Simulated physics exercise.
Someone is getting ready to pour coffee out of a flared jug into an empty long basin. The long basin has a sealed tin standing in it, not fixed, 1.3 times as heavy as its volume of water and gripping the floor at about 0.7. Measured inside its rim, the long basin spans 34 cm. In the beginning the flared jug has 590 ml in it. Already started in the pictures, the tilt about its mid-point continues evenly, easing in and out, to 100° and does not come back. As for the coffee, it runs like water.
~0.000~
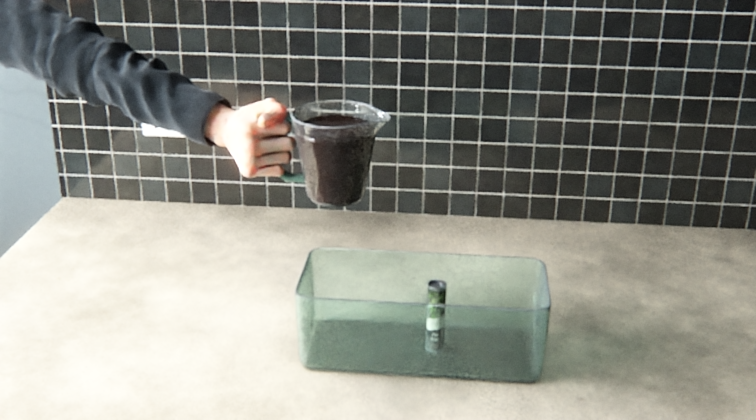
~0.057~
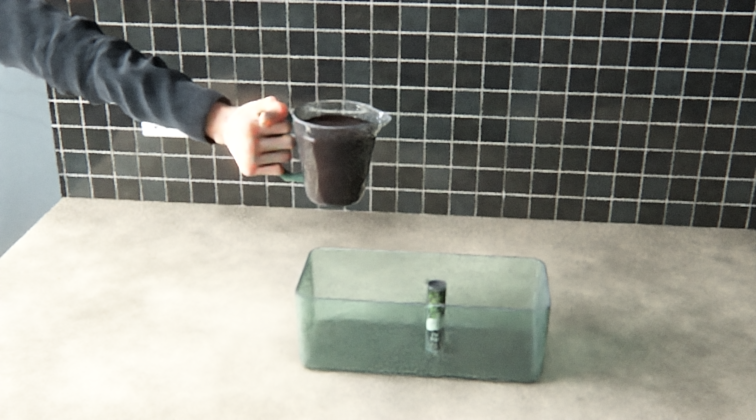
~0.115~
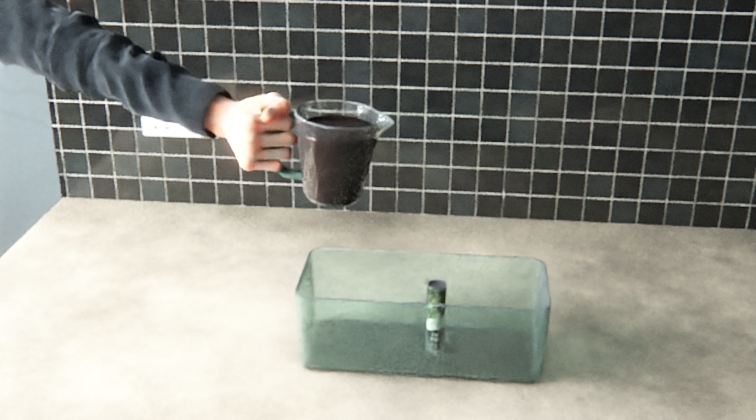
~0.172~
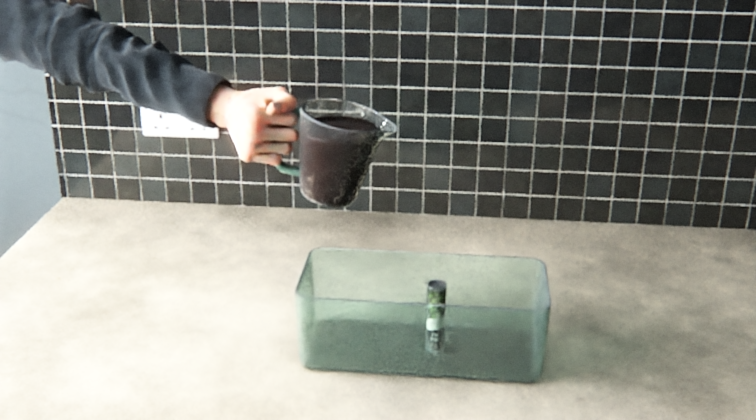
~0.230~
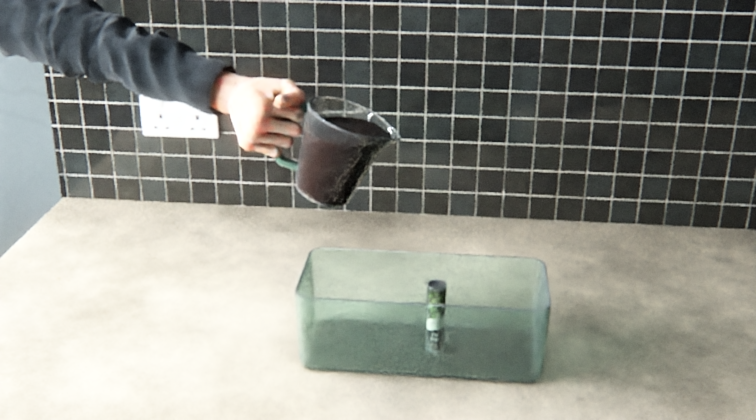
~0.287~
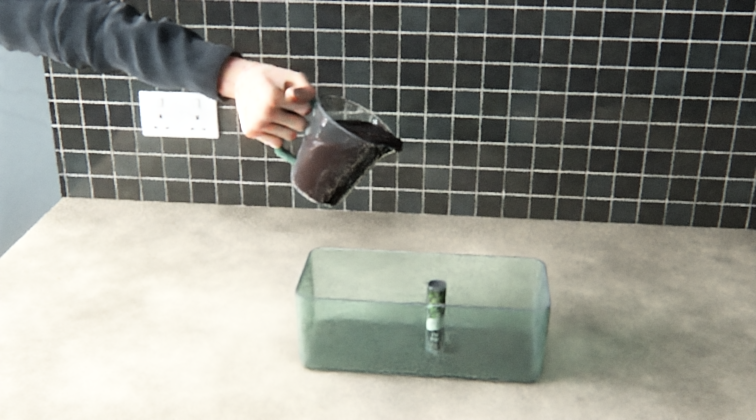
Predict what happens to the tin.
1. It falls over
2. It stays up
1.
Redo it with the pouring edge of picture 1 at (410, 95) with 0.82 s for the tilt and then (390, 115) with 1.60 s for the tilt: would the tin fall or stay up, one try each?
Trial 1 - tin stays standing; trial 2 - tin tips.
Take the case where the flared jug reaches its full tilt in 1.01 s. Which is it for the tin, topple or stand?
The tin goes over.
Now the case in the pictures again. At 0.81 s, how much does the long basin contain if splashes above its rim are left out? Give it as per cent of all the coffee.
Near 70 in a hundred.
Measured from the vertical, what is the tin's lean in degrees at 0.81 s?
Roughly 5°.
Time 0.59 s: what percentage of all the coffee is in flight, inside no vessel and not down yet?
Close to 30 per cent, I'd say.
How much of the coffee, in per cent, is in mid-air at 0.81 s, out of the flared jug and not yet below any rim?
Near 18 per cent, I'd say.
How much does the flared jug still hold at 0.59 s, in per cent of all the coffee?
54 %.
After 0.59 s the tilt is 85° and 55 per cent is still to pour; the tin stands where it began.
After 0.81 s the tilt is 100° and 12 per cent is still to pour; the tin stands where it began.
After 1.04 s the tilt is 100° and 1 per cent is still to pour; the tin lies on its side.
After 1.29 s the tilt is 100° and 0 per cent is still to pour; the tin lies on its side.
In the end the tin lies on its side.
